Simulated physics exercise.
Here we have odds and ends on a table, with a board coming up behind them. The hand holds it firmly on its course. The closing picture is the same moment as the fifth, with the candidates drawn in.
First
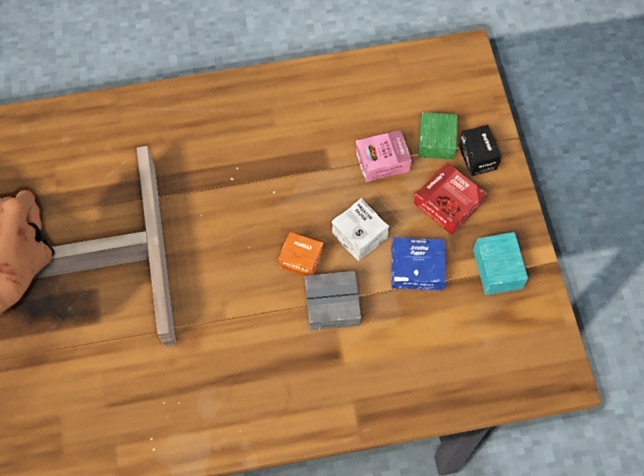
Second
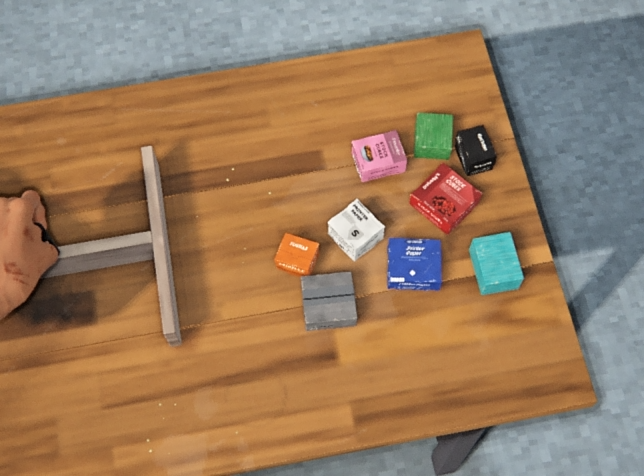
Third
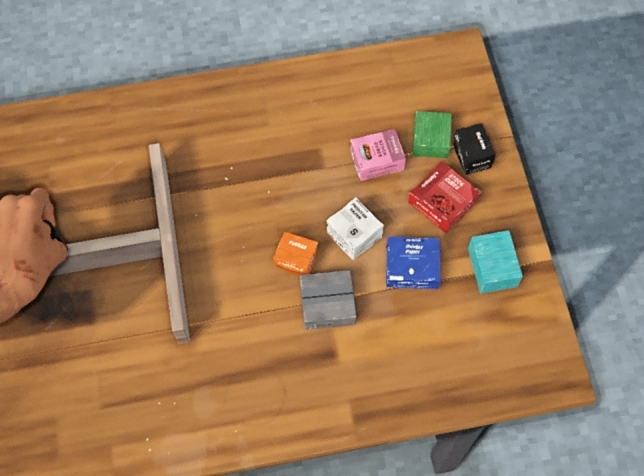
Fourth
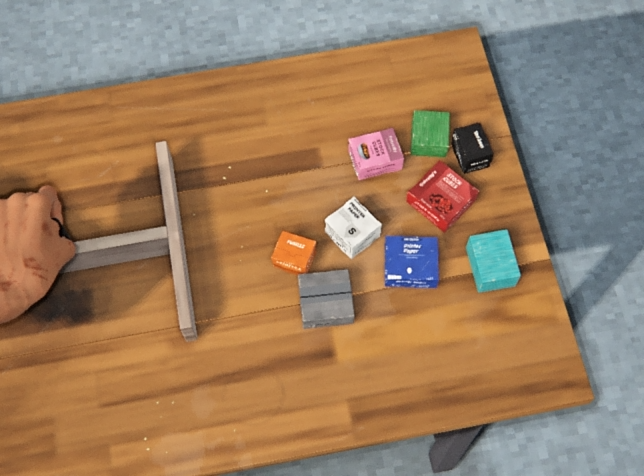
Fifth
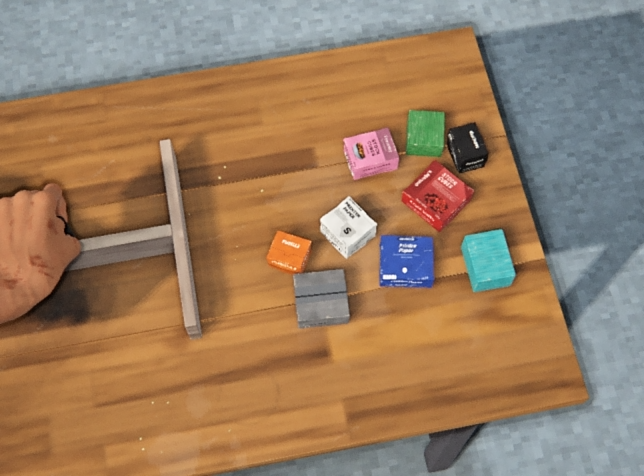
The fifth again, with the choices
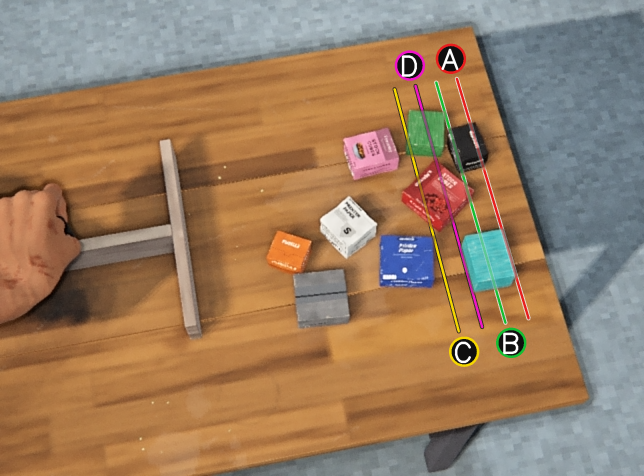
In the video, a hand at the left pushes a T-shaped wooden board a short way right across a wooden table, while the small coloured boxes, including pink, green, red and turquoise ones, stay untouched on the tabletop.
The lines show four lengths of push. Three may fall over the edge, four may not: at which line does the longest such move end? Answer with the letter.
D is the last line within the limit.
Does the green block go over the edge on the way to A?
Yes.
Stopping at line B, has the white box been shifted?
Yes.
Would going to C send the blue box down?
No.
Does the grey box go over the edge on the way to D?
By then, no.
On the marked copy, A at (491, 192); B at (469, 195); C at (425, 203); D at (447, 199).
With D. Early on, board (276, 211); orange packet (310, 249); black box (467, 148).
Further on, board (372, 195); turquoise block (514, 257); black box (472, 140).
At the end, board (446, 182); black box over the edge; turquoise block over the edge; two fallen.
As for the rest, A drops five; B drops five; C is within the limit but short.
